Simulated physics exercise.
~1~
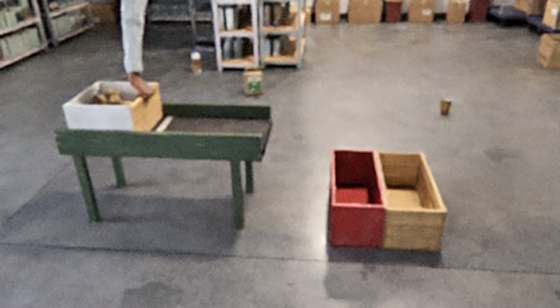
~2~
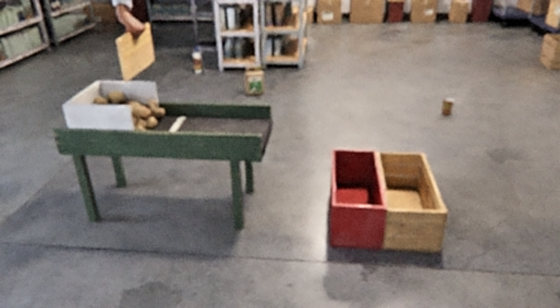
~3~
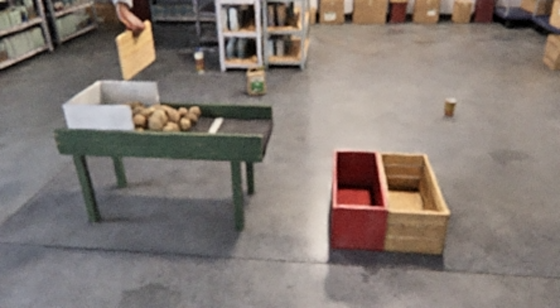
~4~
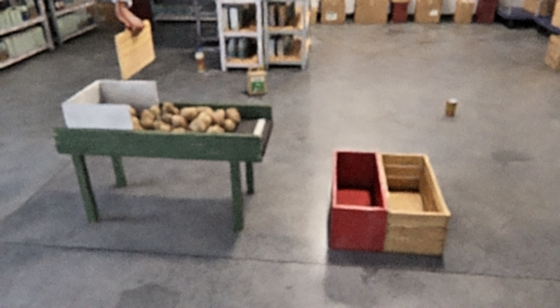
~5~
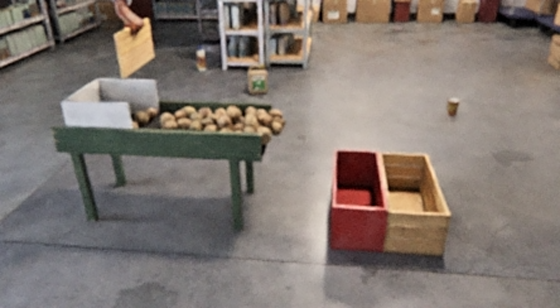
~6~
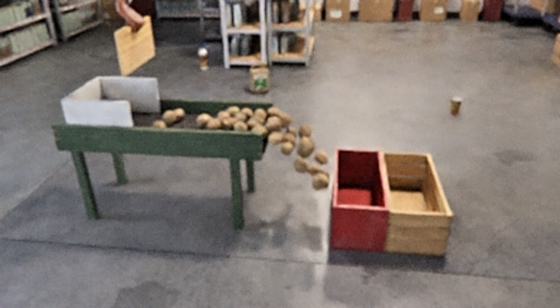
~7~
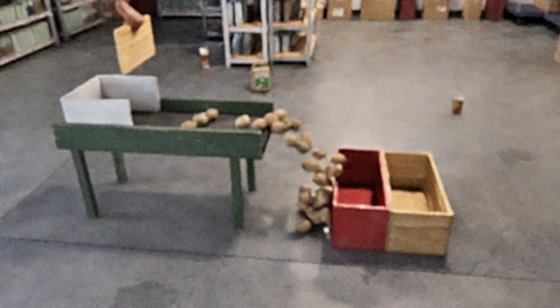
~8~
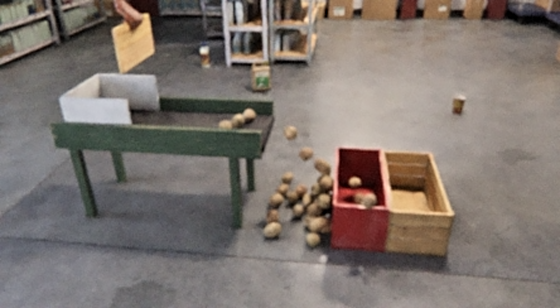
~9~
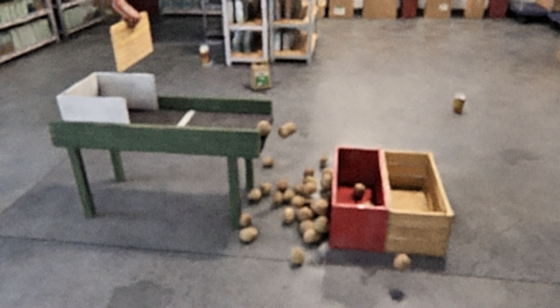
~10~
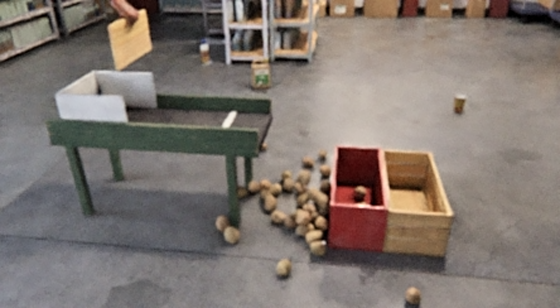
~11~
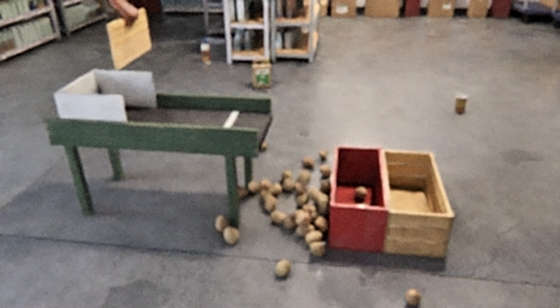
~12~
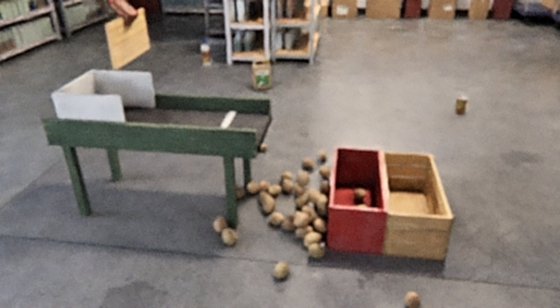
Potatoes ride off a green conveyor table and mostly spill onto the floor before the red bin.
